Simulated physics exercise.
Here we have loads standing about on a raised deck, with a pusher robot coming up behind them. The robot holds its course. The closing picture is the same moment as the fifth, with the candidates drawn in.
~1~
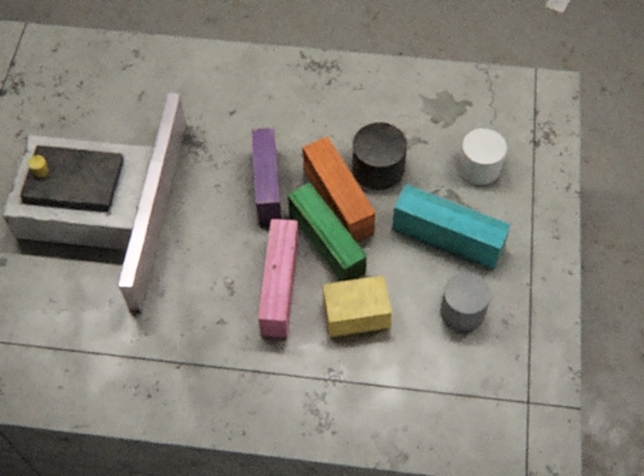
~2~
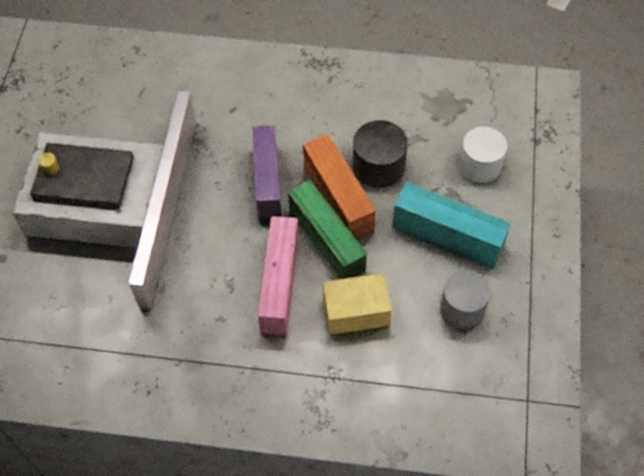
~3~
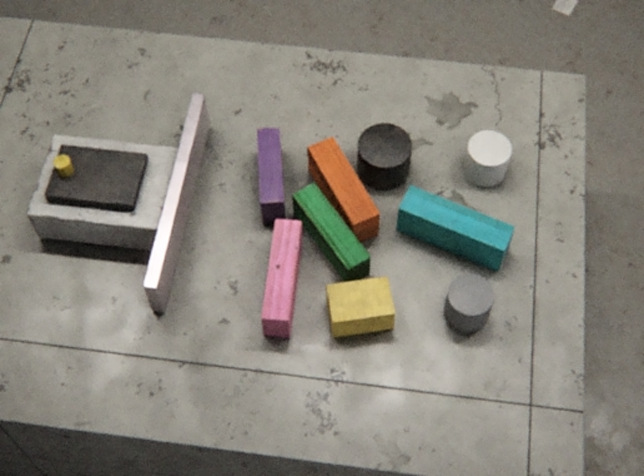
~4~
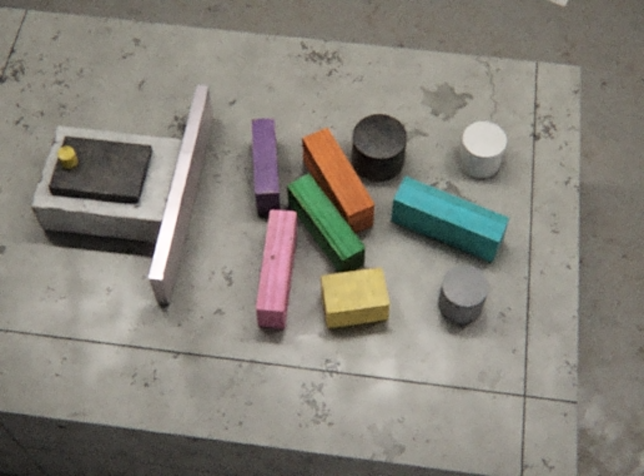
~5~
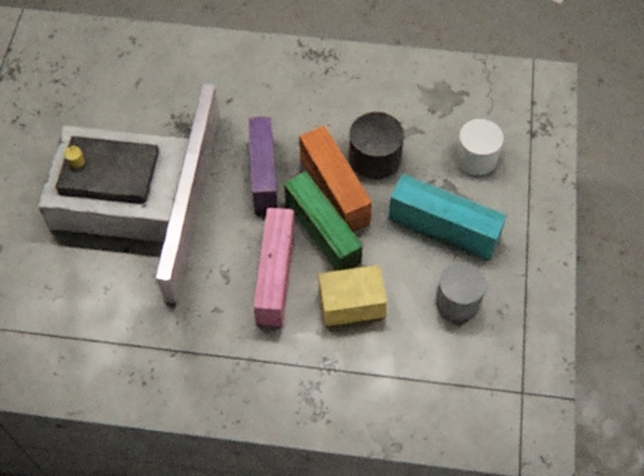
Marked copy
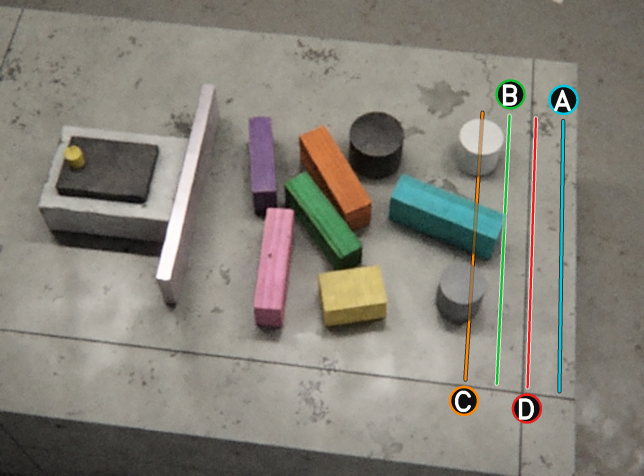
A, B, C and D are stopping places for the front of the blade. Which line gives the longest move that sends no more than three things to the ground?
As far as mark B.
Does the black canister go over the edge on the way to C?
No.
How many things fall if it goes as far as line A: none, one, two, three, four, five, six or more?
In all, six or more.
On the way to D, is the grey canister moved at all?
By then, yes.
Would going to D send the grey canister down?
Yes.
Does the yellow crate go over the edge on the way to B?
No.
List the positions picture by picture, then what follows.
In the first frame, grey canister (465, 302); purple bar (266, 176); white canister (483, 157).
In the second frame, robot (89, 175); black canister (379, 154).
In the third frame, robot (104, 177); orange stick (342, 191).
In the fourth frame, robot (108, 168); green stick (326, 224).
In the fifth frame, robot (115, 168); grey canister (461, 292); purple bar (263, 165); white canister (480, 148).
On the marked copy, A at (561, 246); B at (504, 239); C at (475, 236); D at (532, 242).
Taking B. A third of the way, robot (227, 181); turquoise stick (453, 214); black canister (397, 141).
Two thirds of the way, robot (342, 193); grey canister (522, 291); turquoise stick (517, 199).
When it is over, robot (430, 203); turquoise stick over the edge; grey canister over the edge; two fallen.
As for the rest, A drops seven; C is within the limit but short; D drops six.
